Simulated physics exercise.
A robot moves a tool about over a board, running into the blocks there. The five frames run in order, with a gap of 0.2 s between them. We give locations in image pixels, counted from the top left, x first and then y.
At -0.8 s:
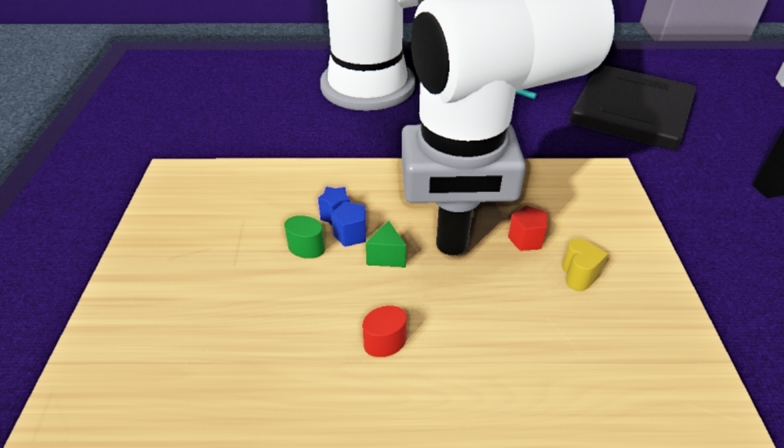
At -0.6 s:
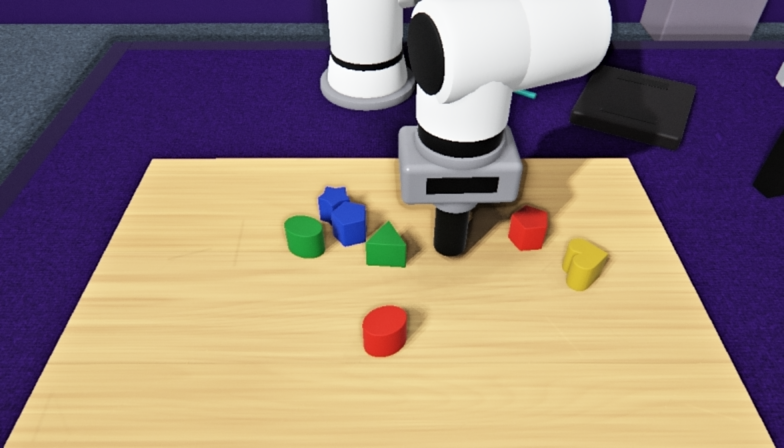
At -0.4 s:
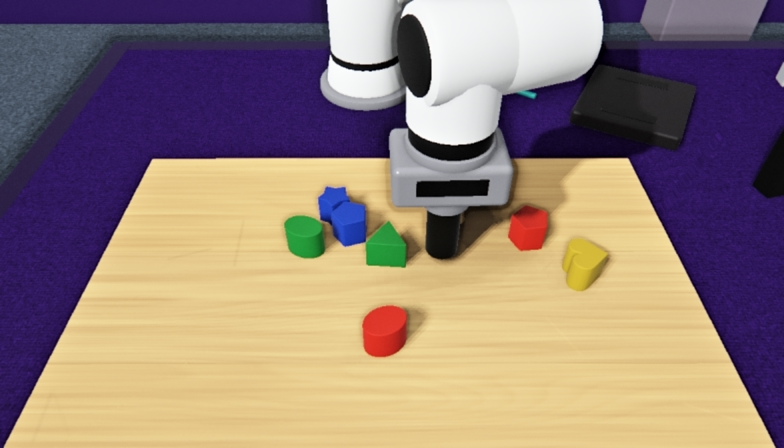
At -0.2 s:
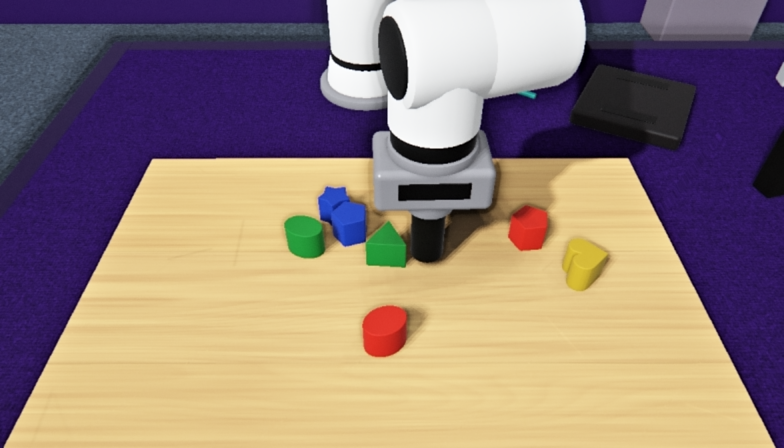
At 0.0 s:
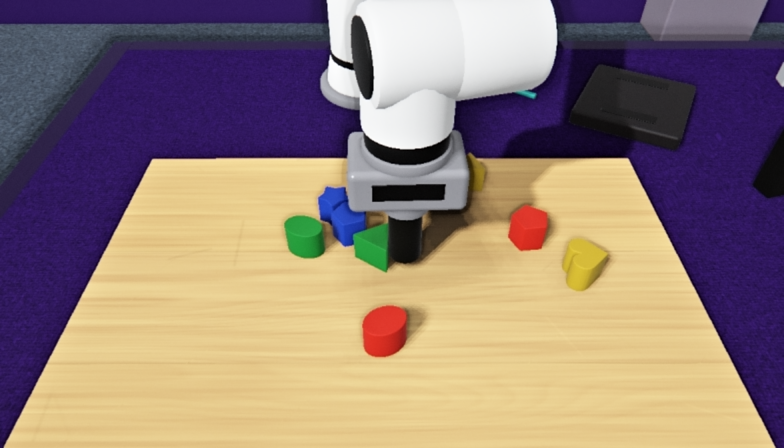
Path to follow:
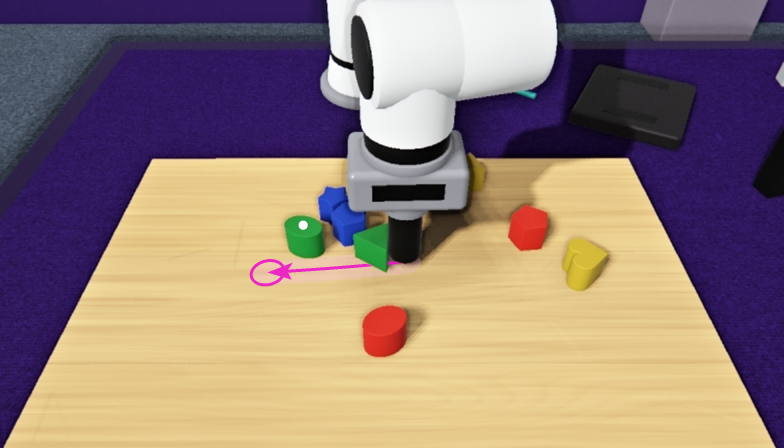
A robot arm slides its black tool left across the board and nudges the green triangle.
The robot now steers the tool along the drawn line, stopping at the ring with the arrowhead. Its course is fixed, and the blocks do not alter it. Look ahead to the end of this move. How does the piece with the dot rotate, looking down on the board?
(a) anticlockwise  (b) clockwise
a.
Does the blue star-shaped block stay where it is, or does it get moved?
It's unmoved.
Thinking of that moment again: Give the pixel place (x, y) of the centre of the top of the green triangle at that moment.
The centre of its top face lies at (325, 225).
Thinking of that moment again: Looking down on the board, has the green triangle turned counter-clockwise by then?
It seems not.
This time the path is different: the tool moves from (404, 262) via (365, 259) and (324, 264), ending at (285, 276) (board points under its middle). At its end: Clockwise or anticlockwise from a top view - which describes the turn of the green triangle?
If we look at it from overhead, the green triangle pivots clockwise.
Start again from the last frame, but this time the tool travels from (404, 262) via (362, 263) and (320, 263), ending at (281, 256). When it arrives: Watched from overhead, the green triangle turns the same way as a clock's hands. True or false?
True
Path on the board, from (404, 262) directly to (268, 273); the dot is on the green elliptical block.
What follows on the original path. One third of the way, tool (358, 258); green triangle (334, 231), turned 45° clockwise.
Two thirds of the way, tool (312, 261); green elliptical block (294, 221), turned 25° anticlockwise; green triangle (325, 225), turned 75° clockwise.
At the end, tool (266, 264); green elliptical block (294, 221), turned 25° anticlockwise; blue star-shaped block in place; blue pentagon in place; green triangle (325, 225), turned 75° clockwise.
